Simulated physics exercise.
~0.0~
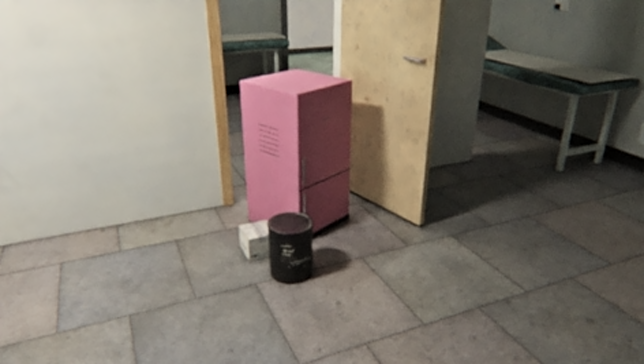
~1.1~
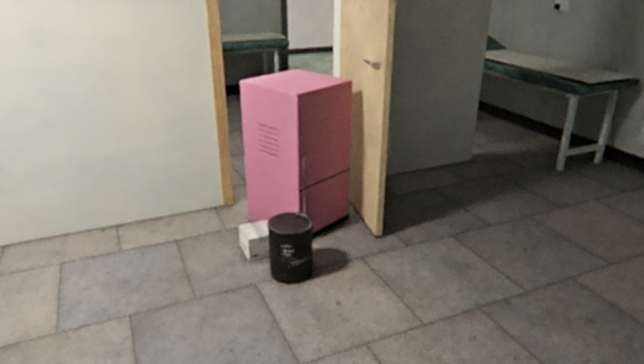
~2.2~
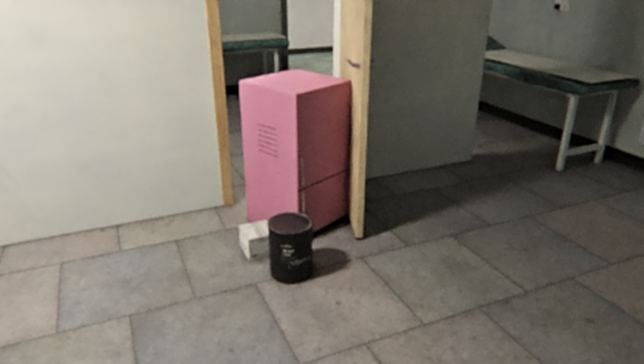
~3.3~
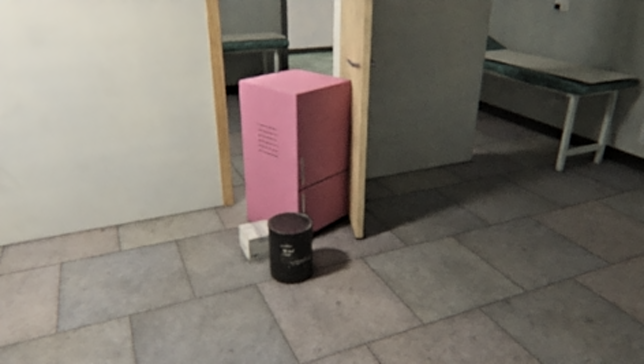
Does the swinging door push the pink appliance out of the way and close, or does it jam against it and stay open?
The door jams. It stops at the right side of the pink appliance, which does not move, and the door stays well open.
